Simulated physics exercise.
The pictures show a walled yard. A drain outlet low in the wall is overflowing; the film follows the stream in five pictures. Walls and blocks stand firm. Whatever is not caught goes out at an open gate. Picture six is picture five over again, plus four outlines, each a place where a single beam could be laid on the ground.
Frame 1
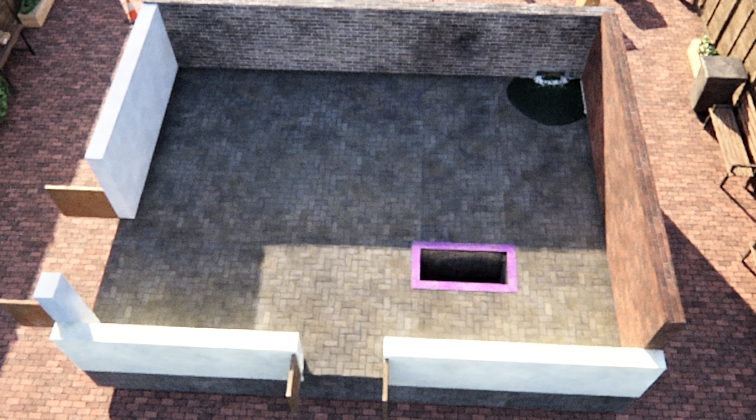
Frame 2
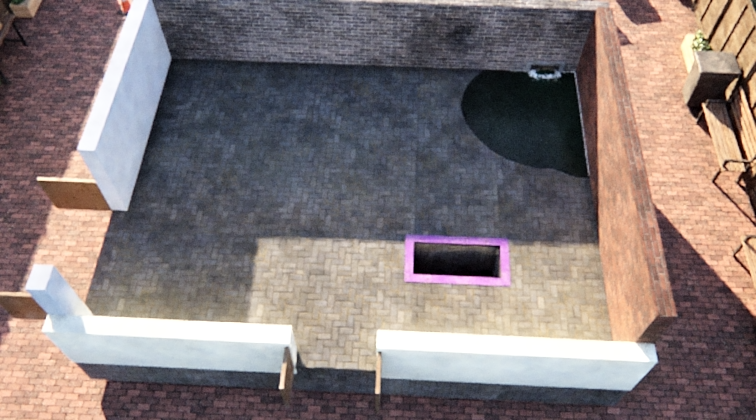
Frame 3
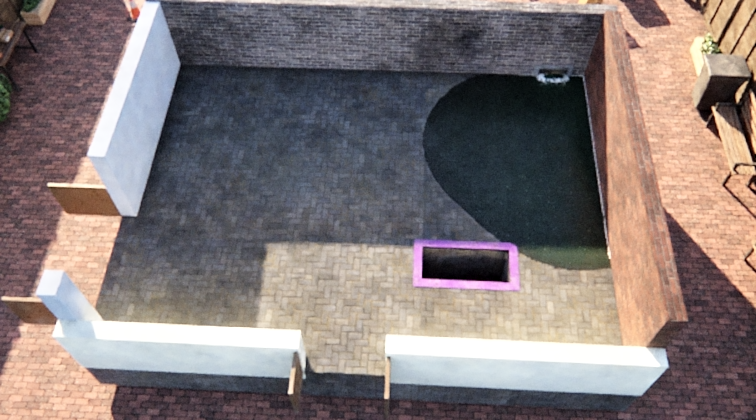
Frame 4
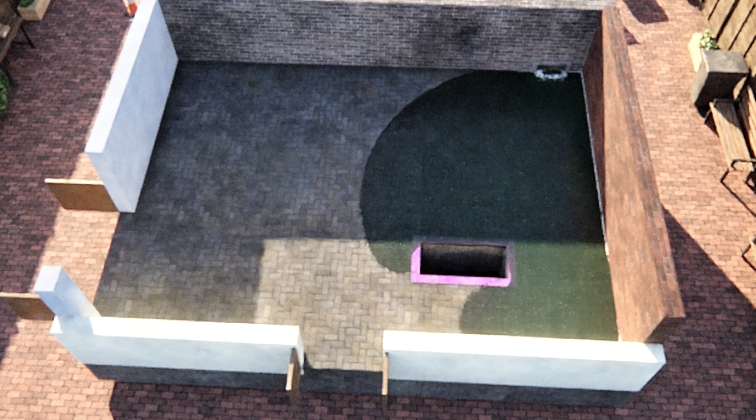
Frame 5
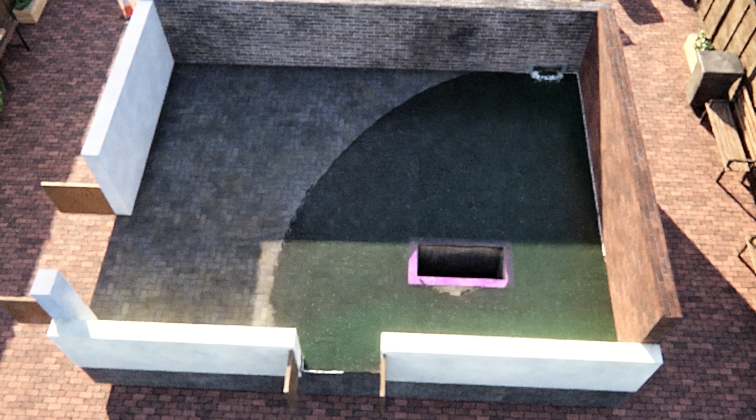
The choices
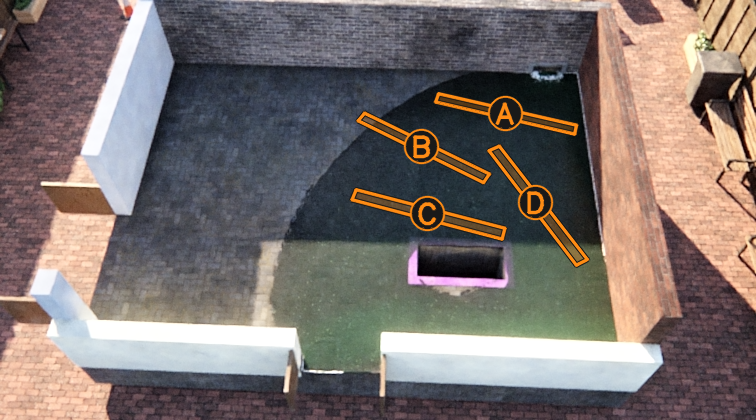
Dark green water spreads from a small outlet in the far right corner of a walled, grey-paved yard, seen from high above. Low white walls with open wooden gates line the left and near sides, a brick wall stands at right, and a purple-rimmed rectangular opening sits right of centre. The curved edge sweeps down the right side, surrounds the opening and reaches the near wall, while the view shifts slightly.
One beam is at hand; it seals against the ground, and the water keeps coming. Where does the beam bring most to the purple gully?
Go for B.
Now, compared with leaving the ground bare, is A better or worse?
Place A is worse.
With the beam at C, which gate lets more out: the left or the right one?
The left one.
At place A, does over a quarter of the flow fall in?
No.
On the marked copy, A from (437, 97) to (575, 129); B from (361, 116) to (486, 178); C from (354, 194) to (503, 233); D from (494, 148) to (581, 262).
With A, about 11 % of the stream goes into the purple gully, about 89 % out by the gates.
With B, about 33 % of the stream goes into the purple gully, about 66 % out by the gates.
With C, about 11 % of the stream goes into the purple gully, about 89 % out by the gates.
With D, about 13 % of the stream goes into the purple gully, about 86 % out by the gates.
